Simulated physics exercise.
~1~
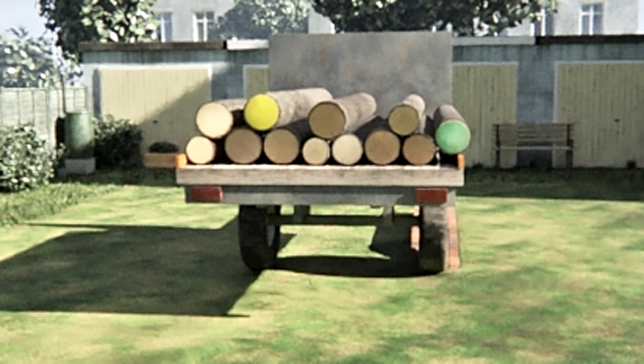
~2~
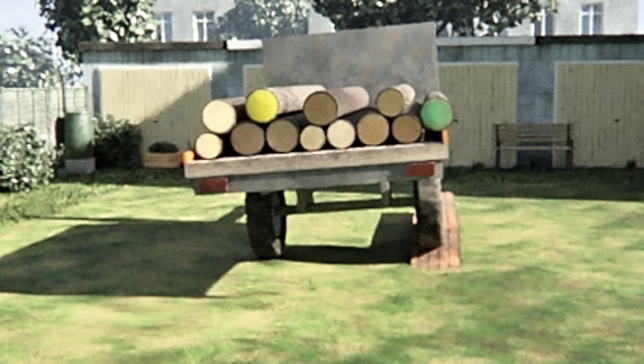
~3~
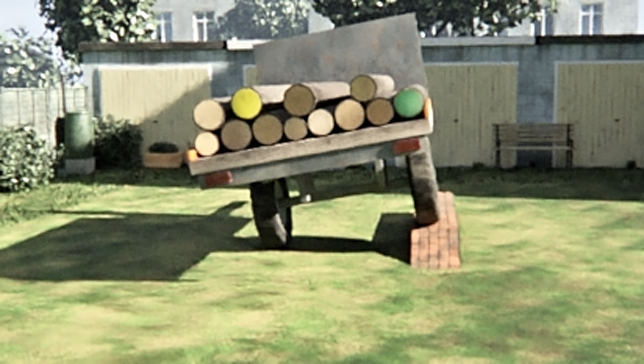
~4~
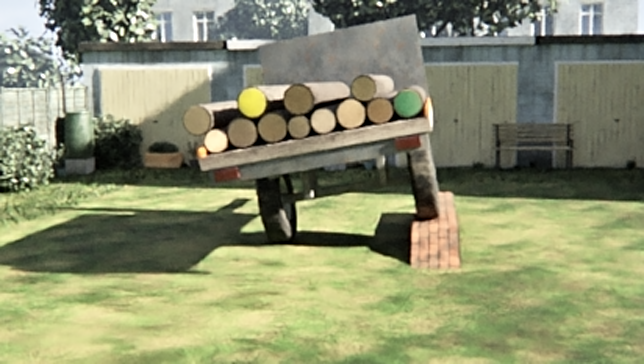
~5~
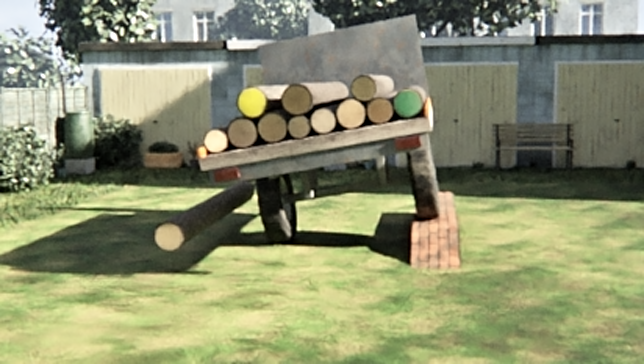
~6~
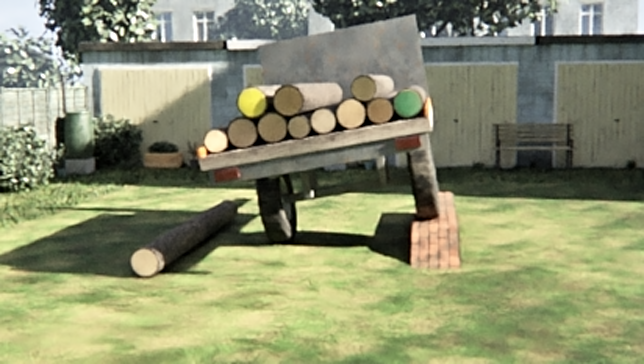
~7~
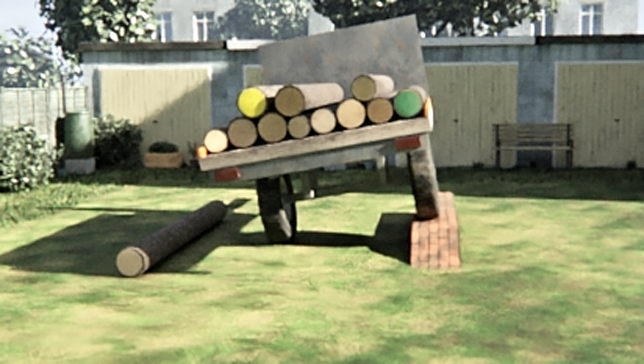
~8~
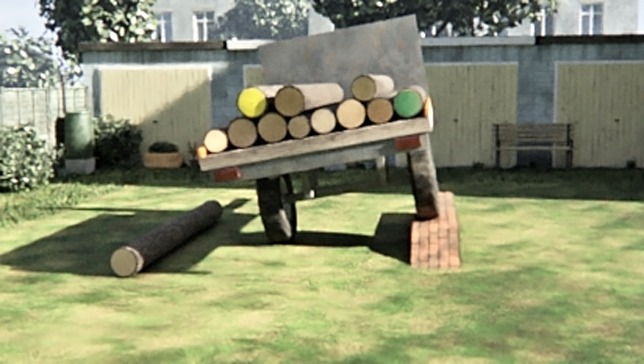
Log-laden trailer tilting as its right wheel climbs a brick ramp, one plain log rolling off left onto grass, painted ones staying aboard.
